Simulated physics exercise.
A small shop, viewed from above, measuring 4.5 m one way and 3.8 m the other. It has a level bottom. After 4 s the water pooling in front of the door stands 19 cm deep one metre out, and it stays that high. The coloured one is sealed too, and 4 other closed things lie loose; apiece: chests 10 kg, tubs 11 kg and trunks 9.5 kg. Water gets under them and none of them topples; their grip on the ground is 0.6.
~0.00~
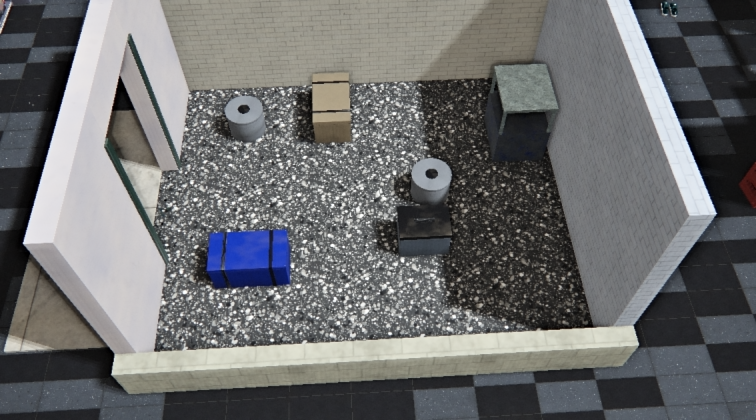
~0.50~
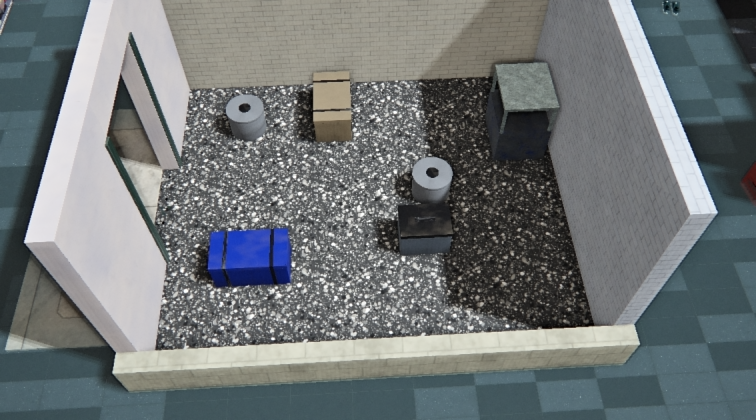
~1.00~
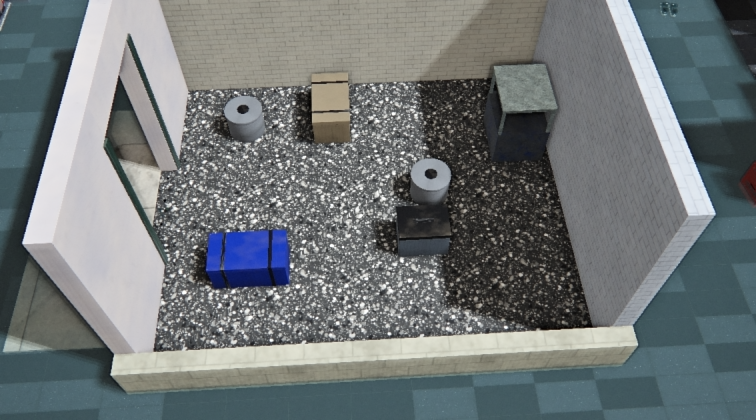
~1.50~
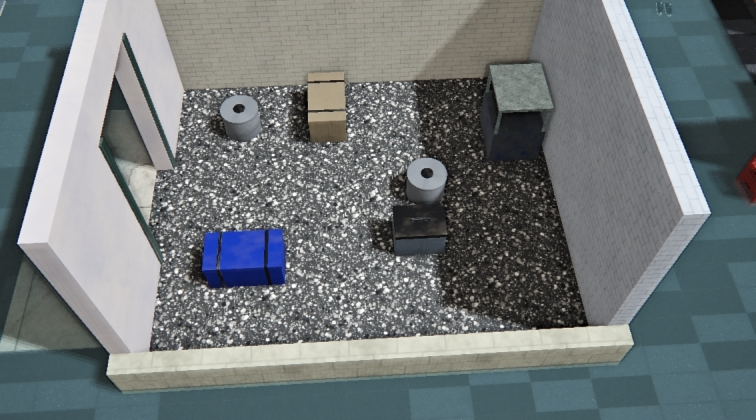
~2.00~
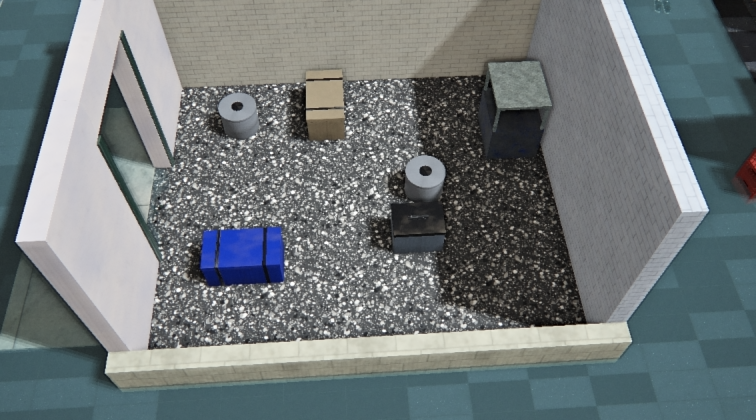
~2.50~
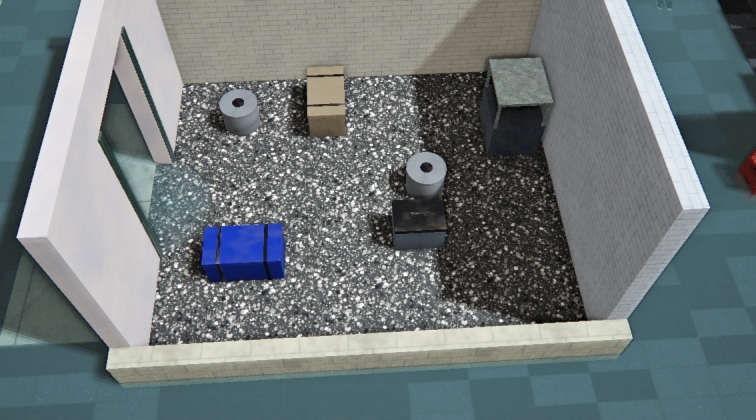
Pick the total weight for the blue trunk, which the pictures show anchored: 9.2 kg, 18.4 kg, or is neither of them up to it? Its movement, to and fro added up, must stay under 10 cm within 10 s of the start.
Neither is up to it.
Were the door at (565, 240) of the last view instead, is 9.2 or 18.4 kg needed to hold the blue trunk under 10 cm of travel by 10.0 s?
The answer is that neither mass suffices.
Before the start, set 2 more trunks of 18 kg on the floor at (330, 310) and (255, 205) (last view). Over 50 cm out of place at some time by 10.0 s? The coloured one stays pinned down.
Result, in order - falls shy; exceeds it.
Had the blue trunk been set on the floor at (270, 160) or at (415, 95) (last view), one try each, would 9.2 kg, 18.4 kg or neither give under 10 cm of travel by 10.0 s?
Well, at the first spot no weight will do, and at the second no weight will do.
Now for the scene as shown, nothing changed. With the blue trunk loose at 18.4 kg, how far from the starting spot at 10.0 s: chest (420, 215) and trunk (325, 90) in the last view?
Net displacement, in order: 80 cm; 100 cm.
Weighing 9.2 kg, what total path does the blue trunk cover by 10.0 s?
I'd say roughly 80 centimetres in all.
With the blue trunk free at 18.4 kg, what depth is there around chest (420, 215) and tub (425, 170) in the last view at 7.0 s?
Roughly 3 and 5 cm.
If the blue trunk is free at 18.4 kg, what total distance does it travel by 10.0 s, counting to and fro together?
About 30 cm.
After 3.5 s the blue trunk would be 0 cm from its start with 9.2 kg and 0 cm from its start with 18.4 kg; 1 cm of water round it then.
After 4.5 s the blue trunk would be 12 cm from its start with 9.2 kg and 0 cm from its start with 18.4 kg; 4 cm of water round it then.
After 7.0 s the blue trunk would be 58 cm from its start with 9.2 kg and 23 cm from its start with 18.4 kg; 3 cm of water round it then.
After 10.0 s the blue trunk would be 74 cm from its start with 9.2 kg and 32 cm from its start with 18.4 kg; 4 cm of water round it then.
